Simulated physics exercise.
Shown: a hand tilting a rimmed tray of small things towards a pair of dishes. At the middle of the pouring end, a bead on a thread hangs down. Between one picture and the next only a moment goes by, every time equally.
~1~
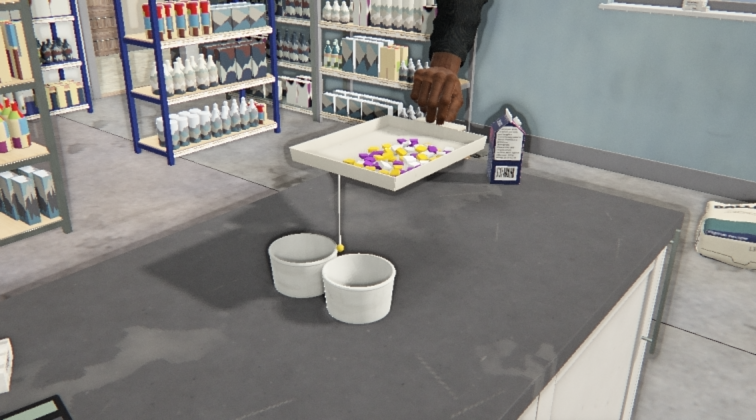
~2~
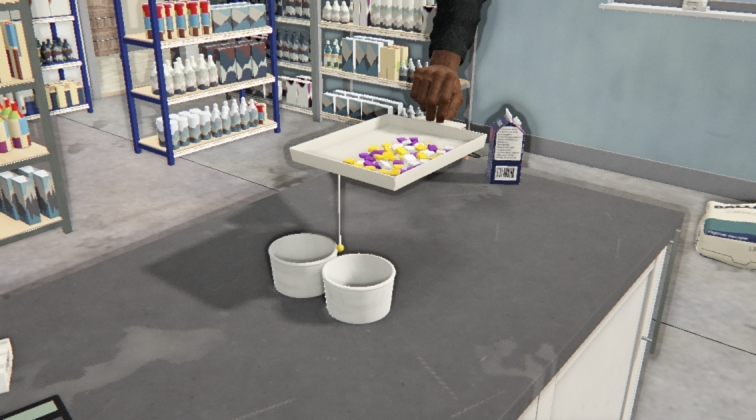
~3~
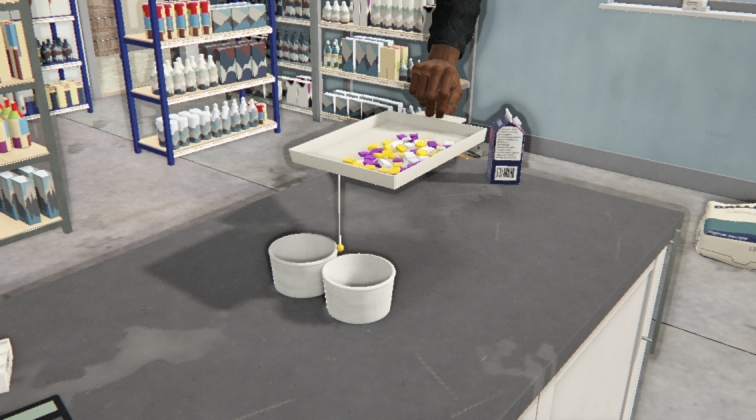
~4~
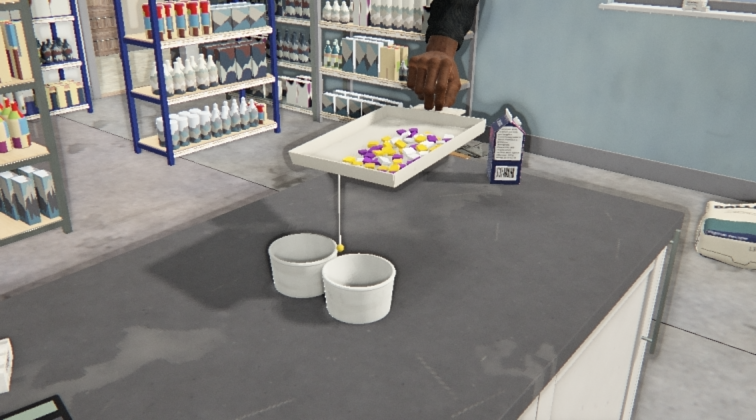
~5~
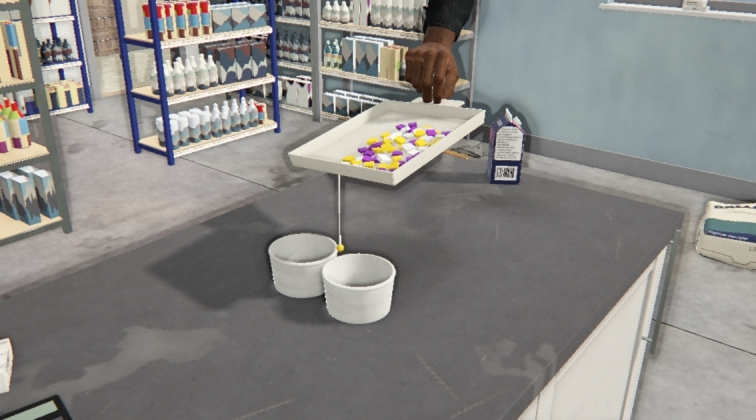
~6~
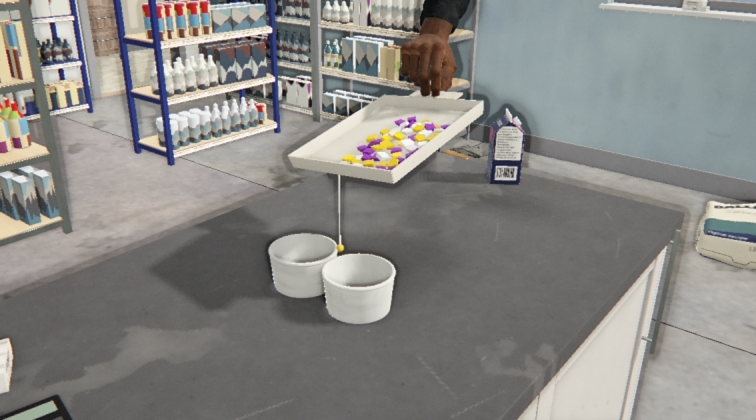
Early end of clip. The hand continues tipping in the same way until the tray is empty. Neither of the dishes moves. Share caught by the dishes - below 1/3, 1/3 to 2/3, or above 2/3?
Above 2/3.
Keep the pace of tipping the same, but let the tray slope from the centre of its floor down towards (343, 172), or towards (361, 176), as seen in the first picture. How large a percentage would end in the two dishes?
Roughly 30 percent, then 50 percent.
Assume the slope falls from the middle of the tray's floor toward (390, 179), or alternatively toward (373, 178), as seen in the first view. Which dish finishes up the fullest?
Try one - the dish to the right; try two - the dish to the right.
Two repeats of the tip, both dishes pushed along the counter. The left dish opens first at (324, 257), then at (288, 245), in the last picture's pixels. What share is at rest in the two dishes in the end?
Around 50 % followed by around 80 %.
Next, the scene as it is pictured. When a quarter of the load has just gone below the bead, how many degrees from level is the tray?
Approx. 110° from level.
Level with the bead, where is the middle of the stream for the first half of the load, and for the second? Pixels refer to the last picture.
Earlier half at (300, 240), later half at (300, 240).
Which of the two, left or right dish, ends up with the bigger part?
Result: The one at left wins.
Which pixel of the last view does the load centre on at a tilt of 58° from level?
Roughly at (330, 152).
Soon, tray tipped steeply; all on the tray.
A while on, tray tipped right over; nearly all on the tray; a small part in the left dish; a stray few in the air.
Towards the end, tray tipped past a quarter turn; most in the left dish; a small part outside both.
Finally, tray tipped past a quarter turn; none in the right dish; most in the left dish; a small part outside both.
